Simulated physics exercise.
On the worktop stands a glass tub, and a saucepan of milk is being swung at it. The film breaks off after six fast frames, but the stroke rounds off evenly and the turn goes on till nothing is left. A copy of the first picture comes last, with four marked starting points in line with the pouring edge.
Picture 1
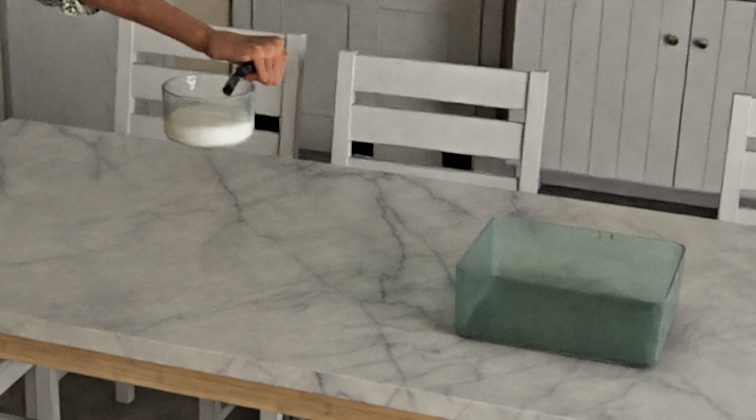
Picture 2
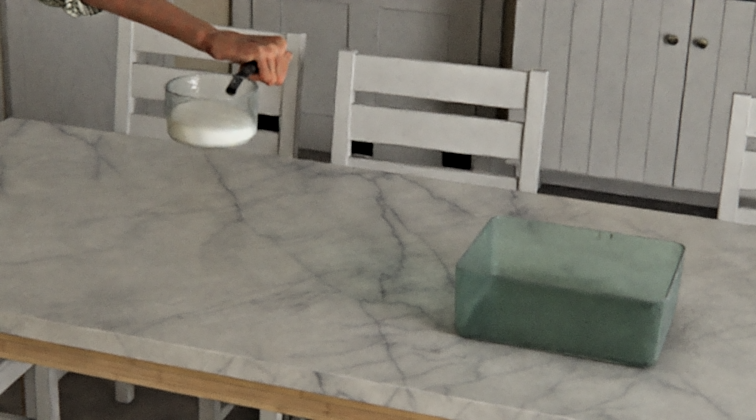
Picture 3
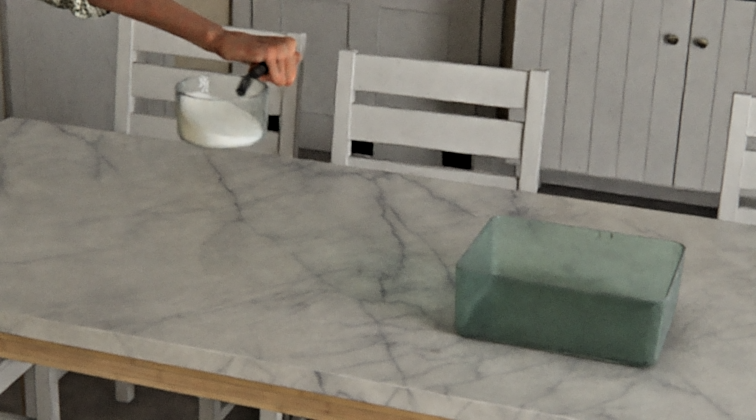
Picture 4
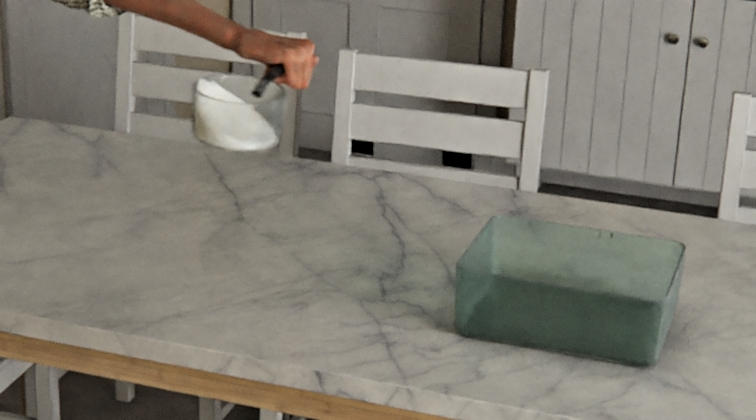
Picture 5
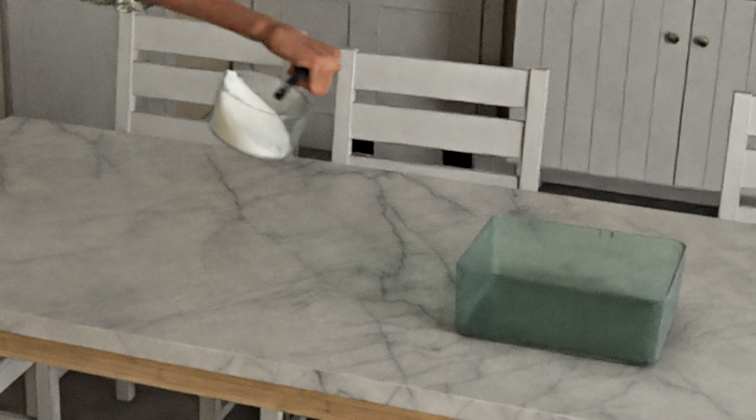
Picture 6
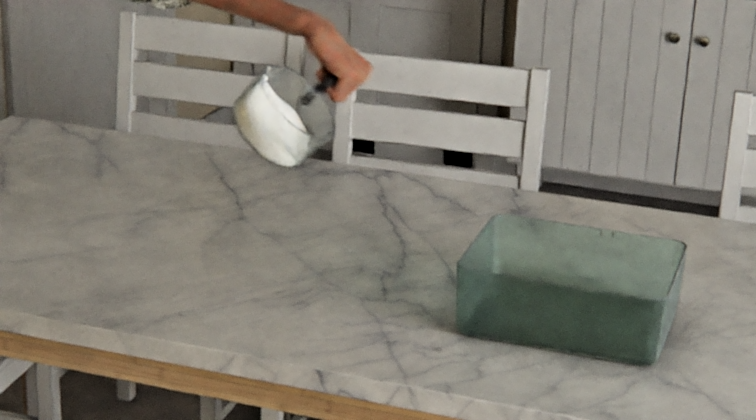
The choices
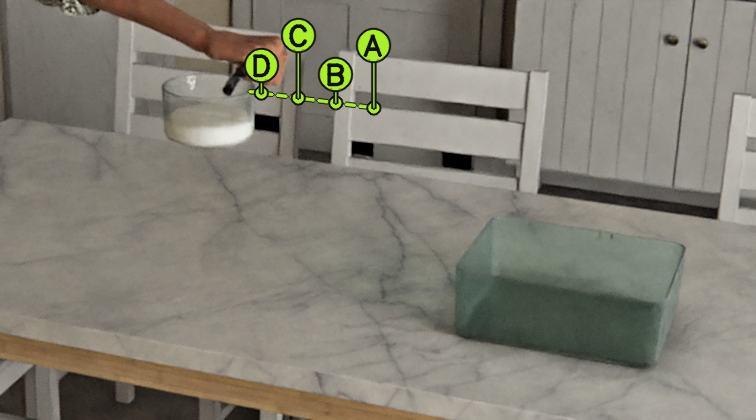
A glass pan of milk, gripped by a hand reaching in from the upper left, hangs almost still above a marble worktop, with a green glass tub standing to the right. The hand then carries it rightward, and the pan tilts more and more steeply, the milk slanting inside it.
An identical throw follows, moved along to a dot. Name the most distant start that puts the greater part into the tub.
Go for C.
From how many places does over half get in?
Three of the four.
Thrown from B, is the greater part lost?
No.
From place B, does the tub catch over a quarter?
Yes.
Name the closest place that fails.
It is D.
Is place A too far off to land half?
No.
In lime, A at (373, 107); B at (335, 102); C at (298, 97); D at (261, 93).
For place A, about 77 % lands in the tub, 8 % falls short and 16 % goes beside or beyond.
For place B, about 75 % lands in the tub, 4 % falls short and 21 % goes beside or beyond.
For place C, about 73 % lands in the tub, 10 % falls short and 17 % goes beside or beyond.
For place D, about 22 % lands in the tub, 73 % falls short and 5 % goes beside or beyond.
